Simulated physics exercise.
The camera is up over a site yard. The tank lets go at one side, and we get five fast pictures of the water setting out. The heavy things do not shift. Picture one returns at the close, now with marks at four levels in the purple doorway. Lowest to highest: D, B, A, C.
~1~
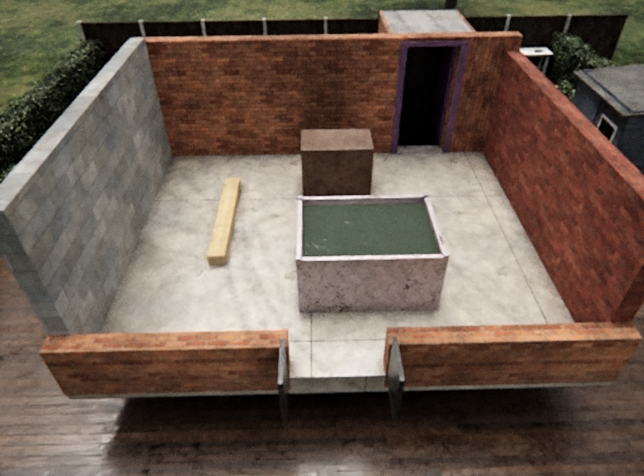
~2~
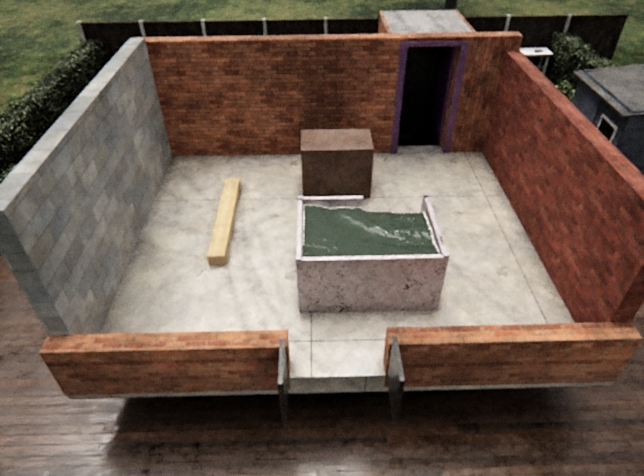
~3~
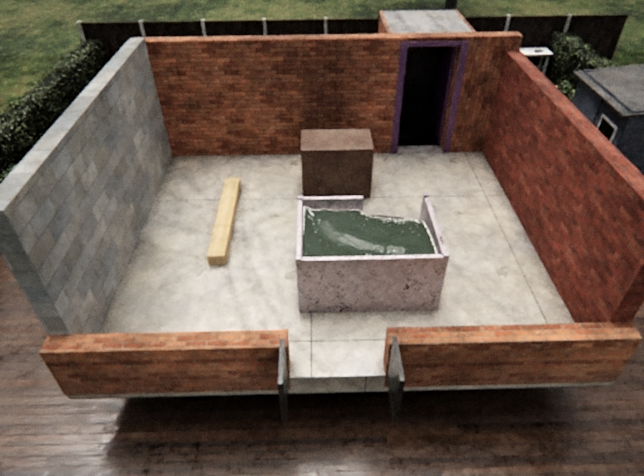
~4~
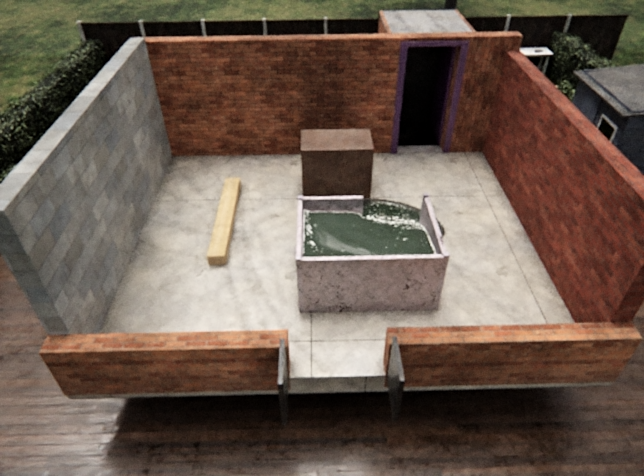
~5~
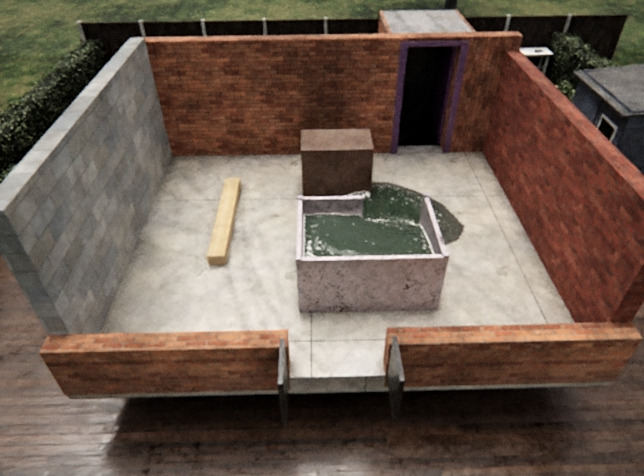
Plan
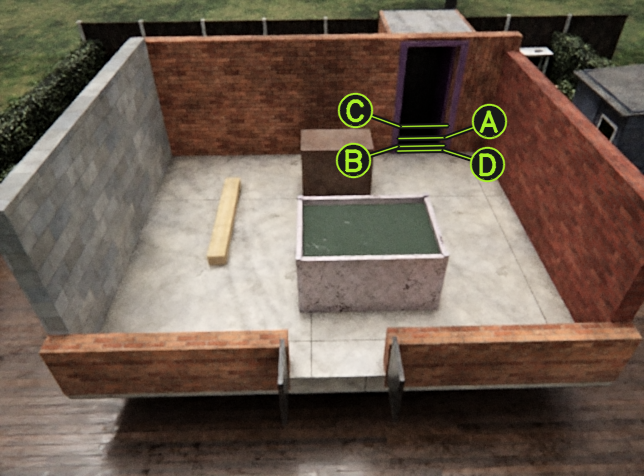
Green water in a stone tank in a walled yard began to slosh and foam, then poured out through a gap in the back wall and spread across the pale floor behind and to the right.
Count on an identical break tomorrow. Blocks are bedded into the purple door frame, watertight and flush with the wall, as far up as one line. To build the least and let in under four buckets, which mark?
A will do.
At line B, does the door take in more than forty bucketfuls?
No.
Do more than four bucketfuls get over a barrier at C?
No.
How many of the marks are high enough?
Two of them.
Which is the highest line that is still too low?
That is line B.
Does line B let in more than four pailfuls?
Yes, that goes wrong.
On the marked copy, A at (422, 138); B at (421, 146); C at (423, 126); D at (420, 150); from the bottom up D, B, A, C.
If A is chosen, a splash gets over, under a bucket.
If B is chosen, about 13 bucketfuls get in.
If C is chosen, nothing gets over.
If D is chosen, dozens of bucketfuls pour in.
